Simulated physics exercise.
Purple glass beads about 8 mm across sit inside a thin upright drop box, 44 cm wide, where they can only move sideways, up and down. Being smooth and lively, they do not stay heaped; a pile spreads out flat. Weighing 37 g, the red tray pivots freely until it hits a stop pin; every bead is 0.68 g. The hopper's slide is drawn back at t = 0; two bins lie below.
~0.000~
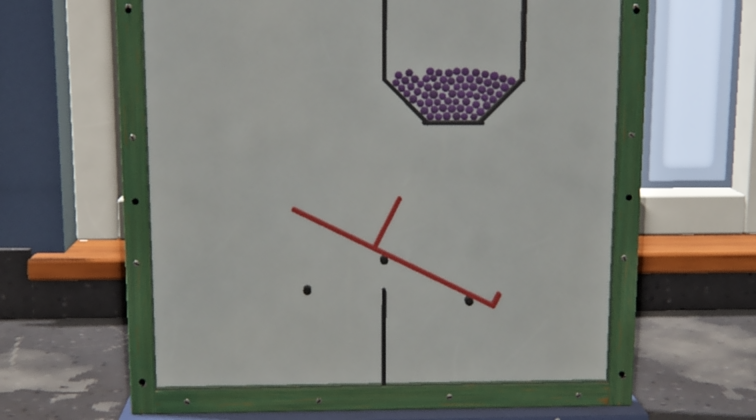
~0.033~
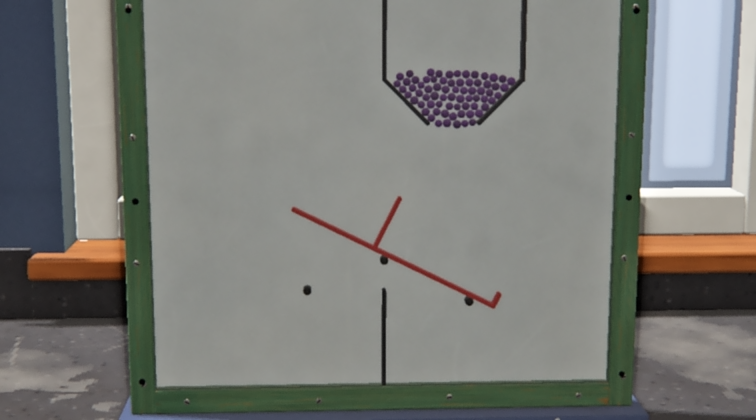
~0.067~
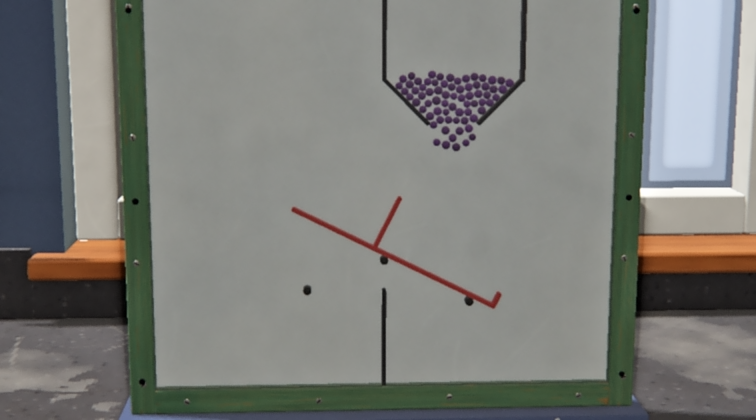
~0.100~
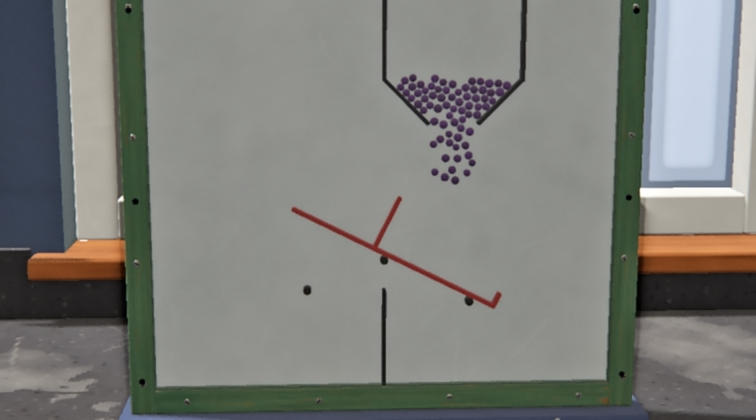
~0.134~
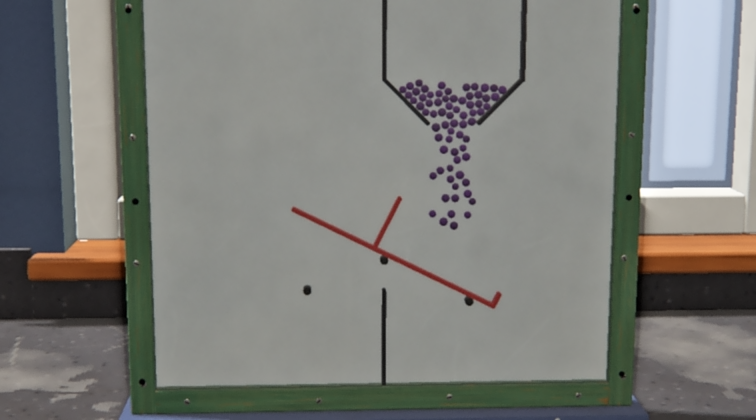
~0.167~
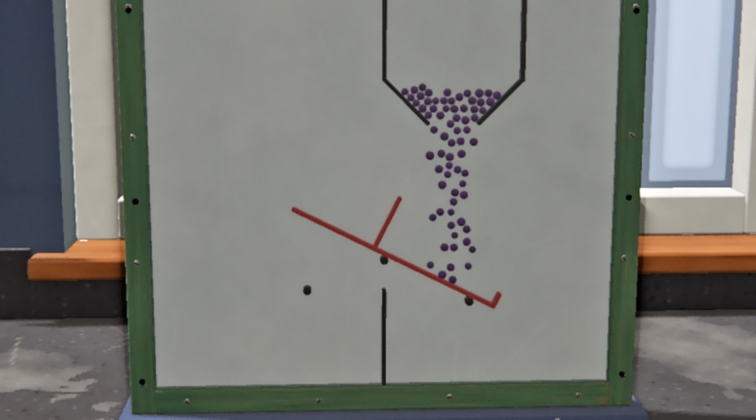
A hopper opens and purple beads pour down onto the right side of a tilted red tray.
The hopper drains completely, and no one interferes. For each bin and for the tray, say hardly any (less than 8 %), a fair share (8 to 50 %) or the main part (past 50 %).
Result at rest: Left bin with almost nothing, right bin with the larger part, tray with a medium share.
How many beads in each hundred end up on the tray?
I'd put it at around 30 in a hundred.
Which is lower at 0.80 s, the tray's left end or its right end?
The tray dips on its right side.
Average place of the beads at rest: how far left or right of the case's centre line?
Roughly 11 centimetres to the right of the centre.
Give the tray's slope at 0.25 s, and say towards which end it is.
Tilt: Approx. 25°; low end: Right.
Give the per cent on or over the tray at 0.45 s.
About 55 per cent.
By 0.25 s 85 % have left the hopper; tray right end down 27°; on or over it 75 %, past it to the left 0 %, to the right 5 %.
By 0.45 s 100 % have left the hopper; tray right end down 27°; on or over it 55 %, past it to the left 0 %, to the right 45 %.
By 0.80 s 100 % have left the hopper; tray right end down 27°; on or over it 35 %, past it to the left 0 %, to the right 65 %.
In the end, by 1.8 s, left bin 0 %, right bin 70 %, tray 30 %; tray right end down 27°.
